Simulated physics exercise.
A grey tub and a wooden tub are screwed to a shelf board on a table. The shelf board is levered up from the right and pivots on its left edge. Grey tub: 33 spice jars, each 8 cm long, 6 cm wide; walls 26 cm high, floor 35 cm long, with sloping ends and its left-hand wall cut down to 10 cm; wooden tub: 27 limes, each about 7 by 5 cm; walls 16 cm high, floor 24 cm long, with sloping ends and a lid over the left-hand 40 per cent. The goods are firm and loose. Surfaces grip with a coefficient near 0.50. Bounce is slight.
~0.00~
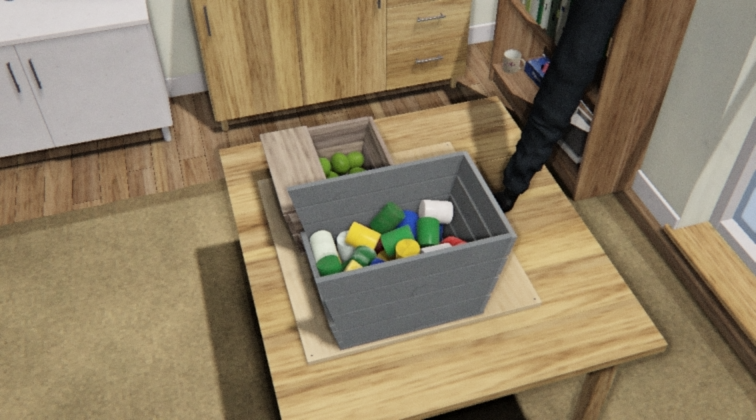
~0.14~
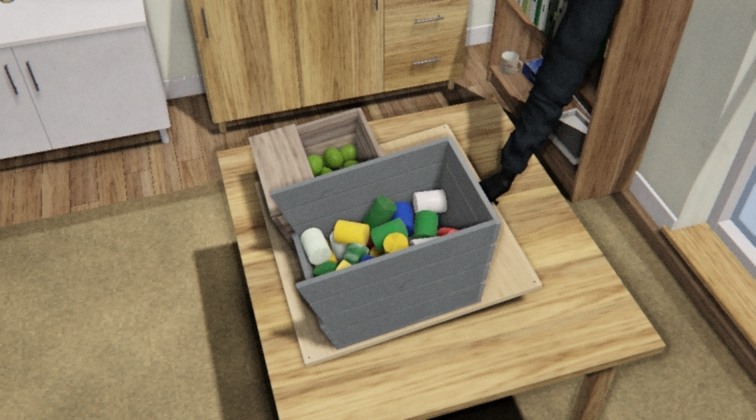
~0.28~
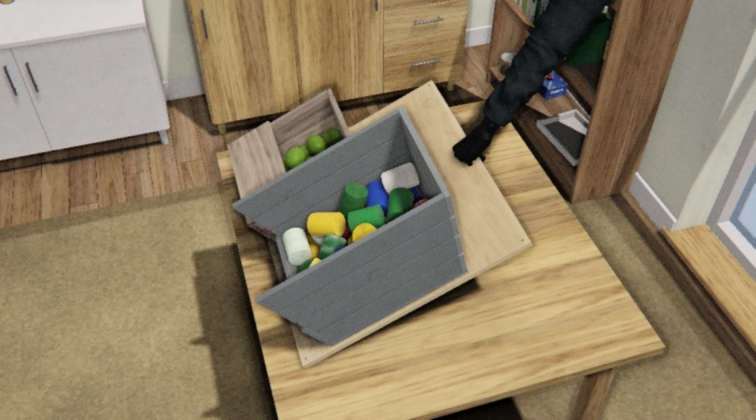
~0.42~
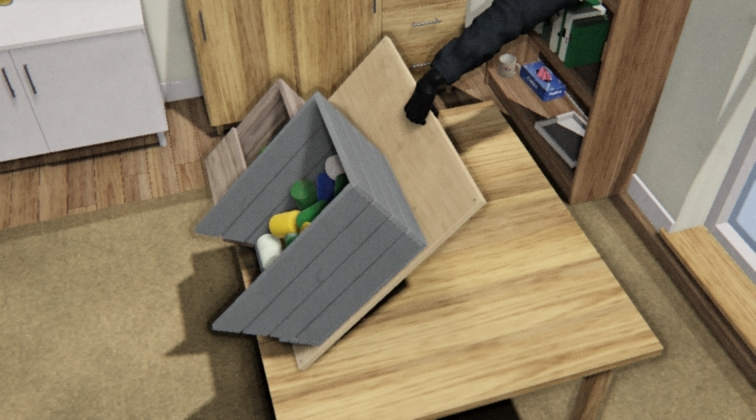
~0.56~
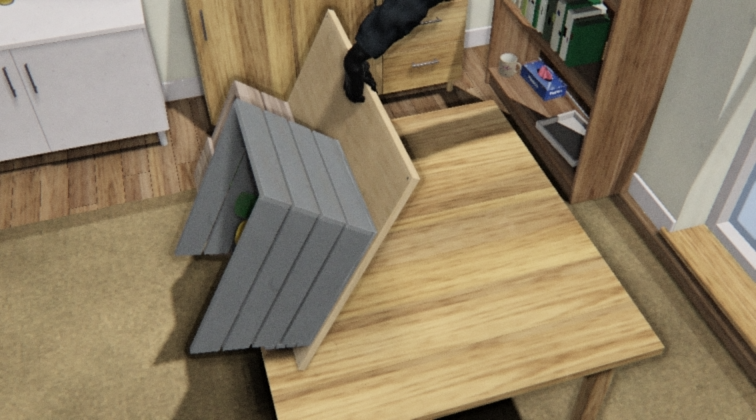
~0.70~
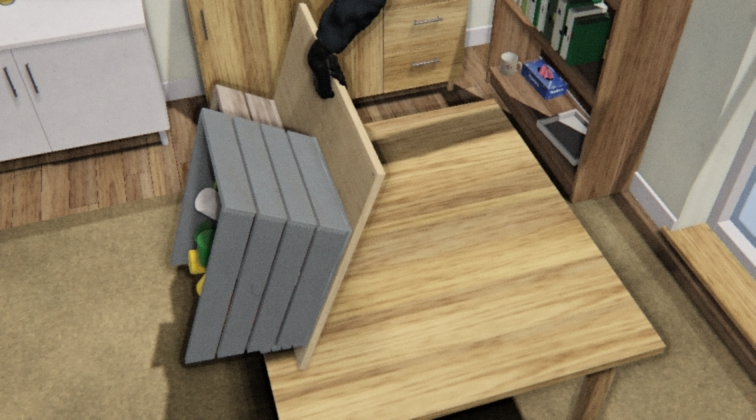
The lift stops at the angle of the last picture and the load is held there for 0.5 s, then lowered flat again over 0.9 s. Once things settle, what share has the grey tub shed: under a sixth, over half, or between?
The grey tub loses upwards of half of its spice jars.
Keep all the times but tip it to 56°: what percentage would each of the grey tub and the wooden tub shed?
In that case grey tub 50, wooden tub 0 per cent.
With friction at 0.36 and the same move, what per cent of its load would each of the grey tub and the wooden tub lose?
In that case grey tub 80, wooden tub 0 per cent.
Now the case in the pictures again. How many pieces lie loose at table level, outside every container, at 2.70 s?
About 0.
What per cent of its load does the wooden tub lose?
Wooden tub 0 per cent.
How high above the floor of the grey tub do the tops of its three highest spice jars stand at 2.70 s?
Some 8 cm.
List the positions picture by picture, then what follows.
In the first picture (we follow the rim corner now nearest the camera, unless another is named), grey tub at (315, 281); wooden tub (by its farthest rim corner) at (368, 118); tilt 0°; nothing out yet.
Grey tub at (296, 286); wooden tub at (357, 110); tilt 7°, in the second picture.
Grey tub at (255, 301); tilt 25°, in the third picture.
Grey tub at (212, 327); tilt 46°, in the fourth picture.
Grey tub at (190, 351); tilt 64°, in the fifth picture.
Grey tub at (185, 361); tilt 71°; nothing out yet, in the sixth picture.
After 1.02 s, tilt 71°; 18 of 33 out of the grey tub and 0 of 27 out of the wooden tub.
After 1.42 s, tilt 60°; 23 of 33 out of the grey tub and 0 of 27 out of the wooden tub.
After 1.98 s, tilt 3°; 24 of 33 out of the grey tub and 0 of 27 out of the wooden tub.
Final count (at 2.70 s), 24 of 33 out of the grey tub and 0 of 27 out of the wooden tub. Asked share, 24 of 33, 73 per cent.
